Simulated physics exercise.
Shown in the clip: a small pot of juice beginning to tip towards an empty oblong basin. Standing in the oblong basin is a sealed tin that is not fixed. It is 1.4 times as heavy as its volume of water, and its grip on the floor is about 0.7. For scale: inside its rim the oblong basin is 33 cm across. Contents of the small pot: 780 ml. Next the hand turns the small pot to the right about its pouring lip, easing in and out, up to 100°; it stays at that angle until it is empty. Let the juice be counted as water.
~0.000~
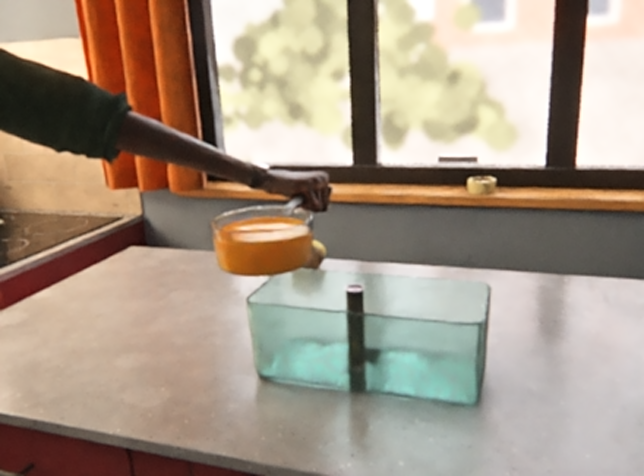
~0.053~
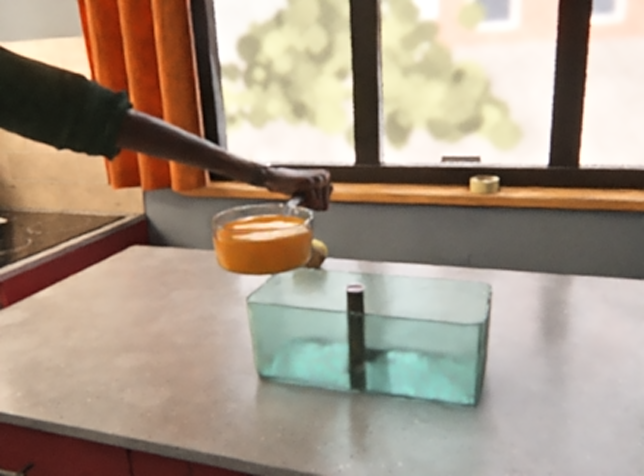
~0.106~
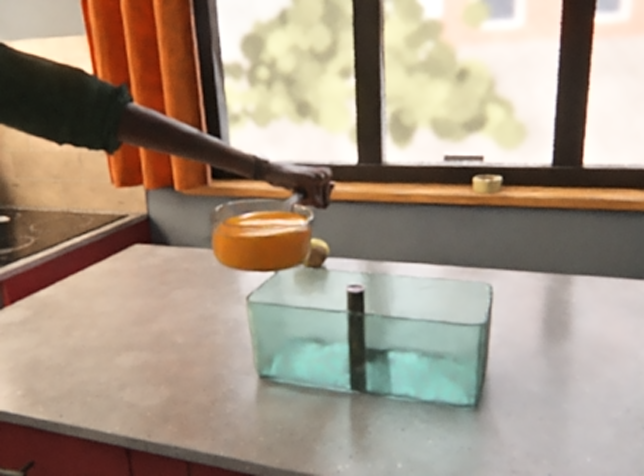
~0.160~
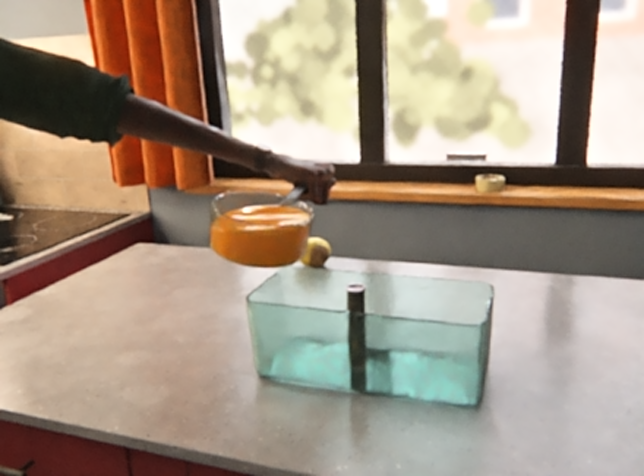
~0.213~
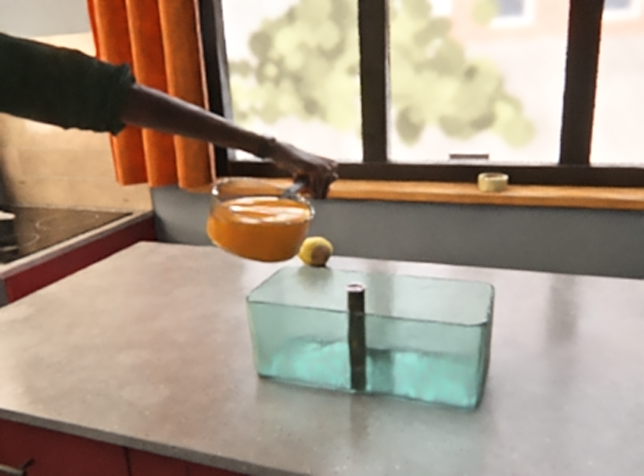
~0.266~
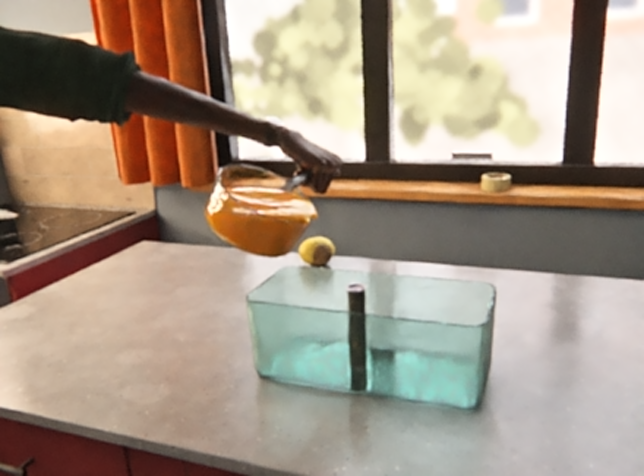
Arm in a dark sleeve gradually tilting a clear pot of orange juice above a greenish glass basin on a grey counter.
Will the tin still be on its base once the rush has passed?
Yes, it is still upright.
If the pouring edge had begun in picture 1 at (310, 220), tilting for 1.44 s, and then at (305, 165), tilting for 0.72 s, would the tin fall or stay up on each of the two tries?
Run one: It does not tip. Run two: It does not tip.
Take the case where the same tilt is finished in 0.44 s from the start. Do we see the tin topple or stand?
The tin stays on its base.
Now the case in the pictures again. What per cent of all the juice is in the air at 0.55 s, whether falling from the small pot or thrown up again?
Around 52 percent.
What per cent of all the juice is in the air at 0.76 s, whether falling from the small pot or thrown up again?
I'd put it at about 10 per cent of the liquid.
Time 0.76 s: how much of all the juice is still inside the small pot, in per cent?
Close to 5 percent of the whole amount.
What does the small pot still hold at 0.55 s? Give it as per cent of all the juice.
Close to 36 percent of the liquid remains at that time.
Then, 0.55 s in, the tilt is 87° and 35 per cent is still to pour; the tin stands where it began.
Then, 0.76 s in, the tilt is 100° and 5 per cent is still to pour; the tin stands where it began.
Then, 0.98 s in, the tilt is 100° and 1 per cent is still to pour; the tin stands where it began.
Then, 1.22 s in, the tilt is 100° and 0 per cent is still to pour; the tin stands where it began.
Finally, the tin stands where it began.
